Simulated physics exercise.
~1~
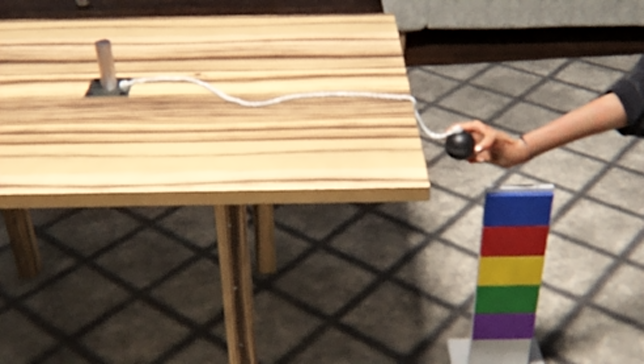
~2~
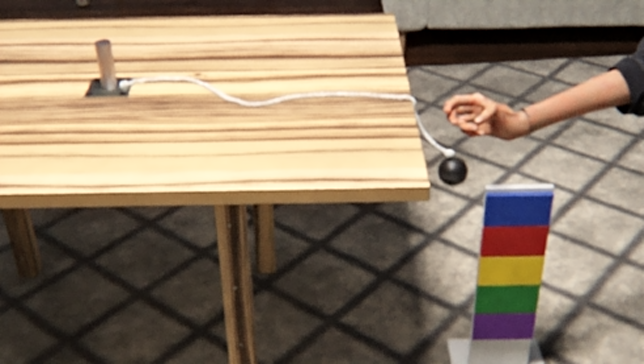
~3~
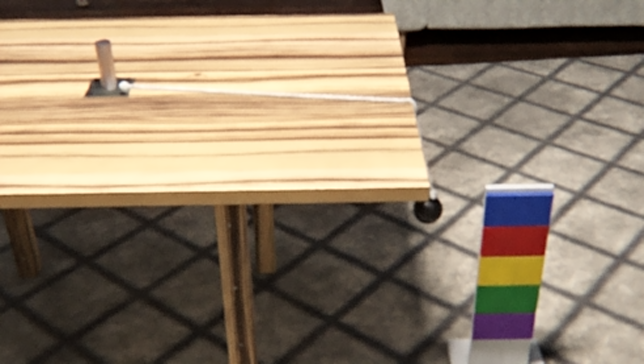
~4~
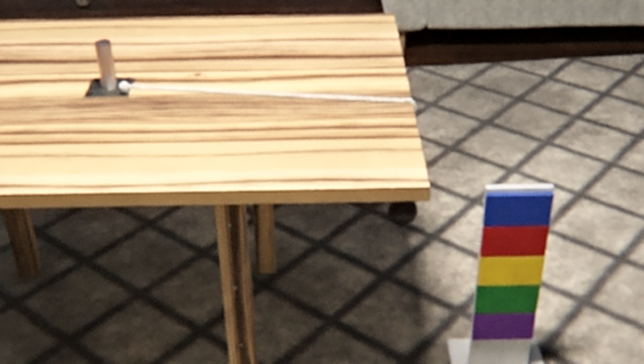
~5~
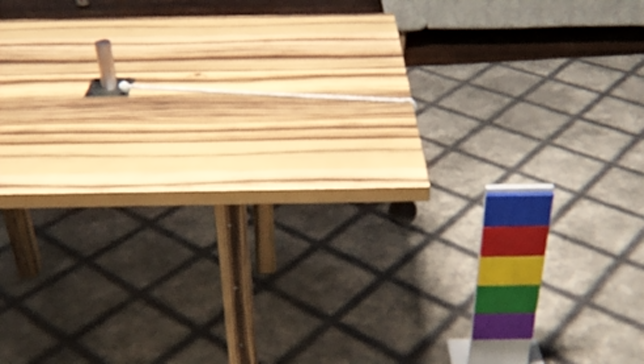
We see a hand holding a black ball beyond a table's right end, its white cord running back to a post, then releasing it and withdrawing; the ball drops, swings left beneath the tabletop as the cord straightens, and ends still, level with the blue band.
